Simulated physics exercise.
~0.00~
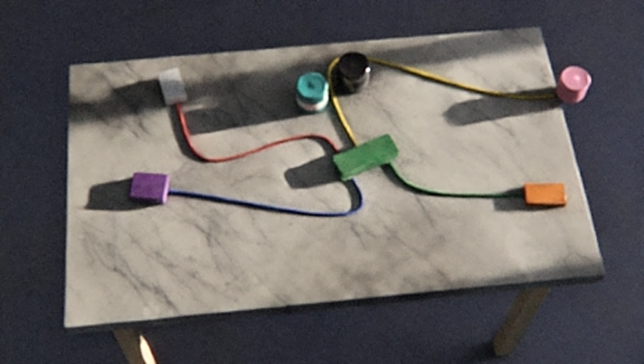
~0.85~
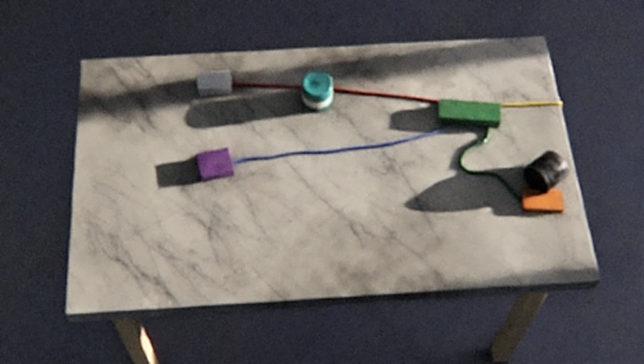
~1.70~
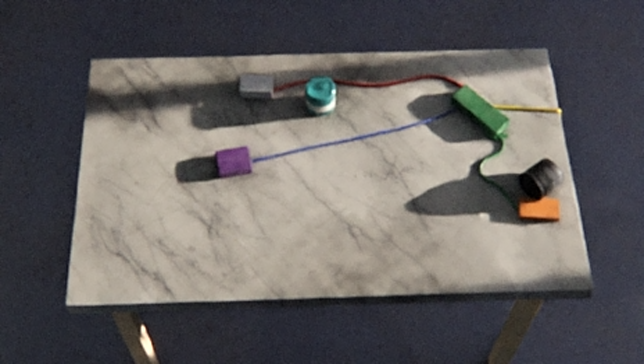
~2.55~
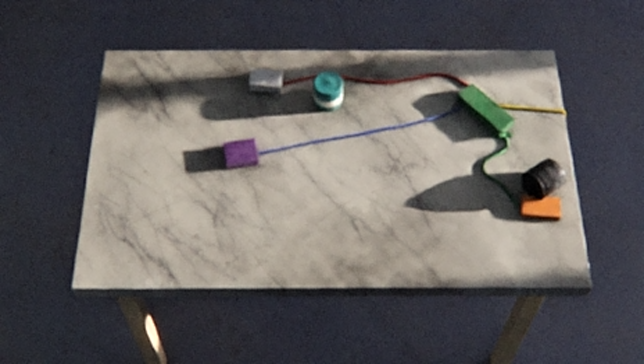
A pink tub at the marble table's right edge went out of sight, and the green block slid right, drawing the purple and gray blocks along by their cords, while the black tub ended up tipped over beside the orange block.
